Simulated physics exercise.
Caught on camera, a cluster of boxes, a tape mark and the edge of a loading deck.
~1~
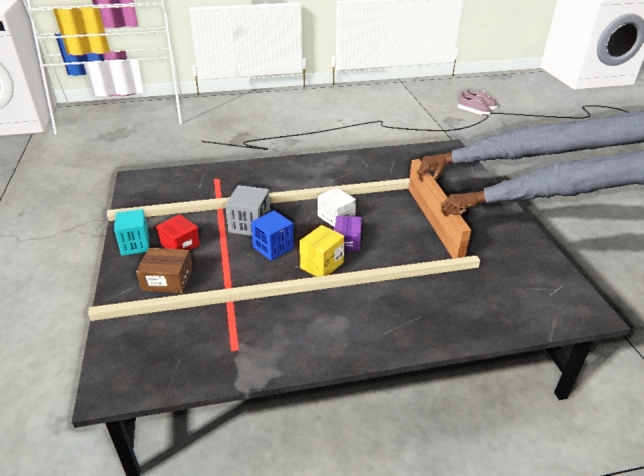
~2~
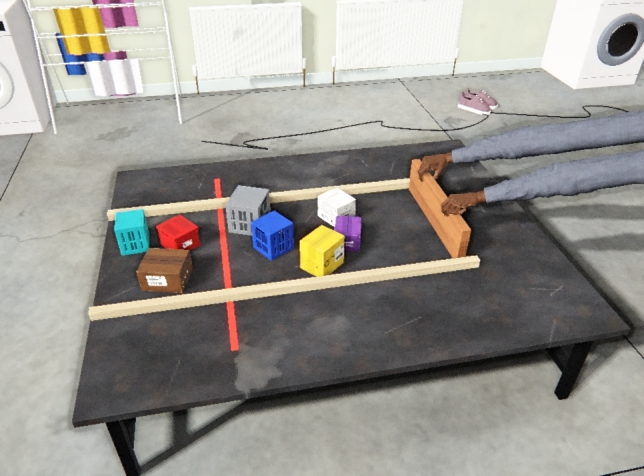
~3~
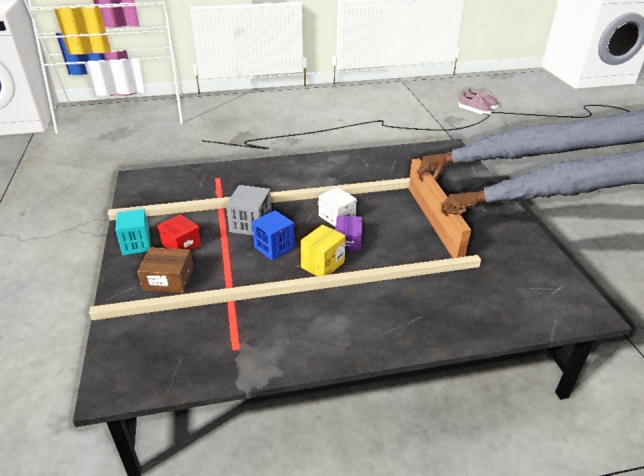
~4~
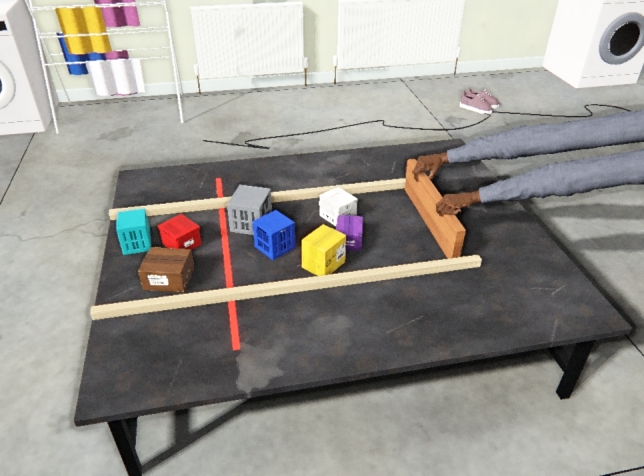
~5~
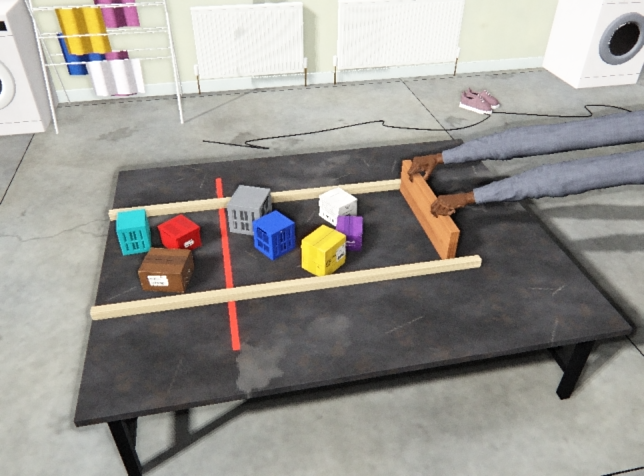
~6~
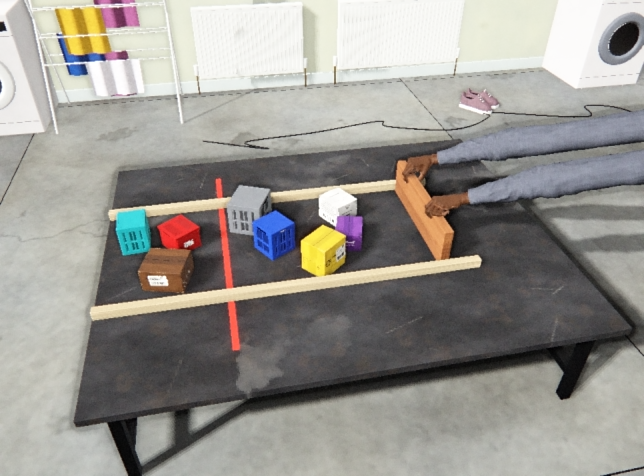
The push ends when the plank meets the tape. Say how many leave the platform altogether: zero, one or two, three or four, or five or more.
The number that fall off is zero.
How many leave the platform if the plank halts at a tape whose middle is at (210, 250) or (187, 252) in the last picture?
Down on the ground: 0 and 1.
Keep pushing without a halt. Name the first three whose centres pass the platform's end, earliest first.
They are the turquoise crate, then the red tote, then the brown box.
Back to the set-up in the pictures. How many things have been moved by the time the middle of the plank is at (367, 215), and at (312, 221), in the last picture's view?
0 and 4.
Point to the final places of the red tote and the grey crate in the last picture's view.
First (146, 244), then (178, 220).
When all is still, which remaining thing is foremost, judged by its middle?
That is the turquoise crate.
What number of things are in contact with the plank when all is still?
It touches 3.
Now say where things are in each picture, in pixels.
Turquoise crate (133, 232); brown box (166, 270); red tote (179, 236); plank (436, 207); tape (224, 248), in the first frame.
Brown box (166, 270); plank (436, 207), in the second frame.
Red tote (180, 236); blue crate (274, 235), in the third frame.
Turquoise crate (134, 231); grey crate (251, 210), in the fourth frame.
Brown box (167, 270); purple parcel (349, 233), in the fifth frame.
Turquoise crate (134, 232); brown box (167, 270); red tote (180, 236); plank (421, 209); tape (225, 248), in the sixth frame.
A little later, none off yet; turquoise crate at rest near (134, 232); brown box at rest near (167, 270); red tote at rest near (180, 236).
When it is over, the number that fall off is zero.
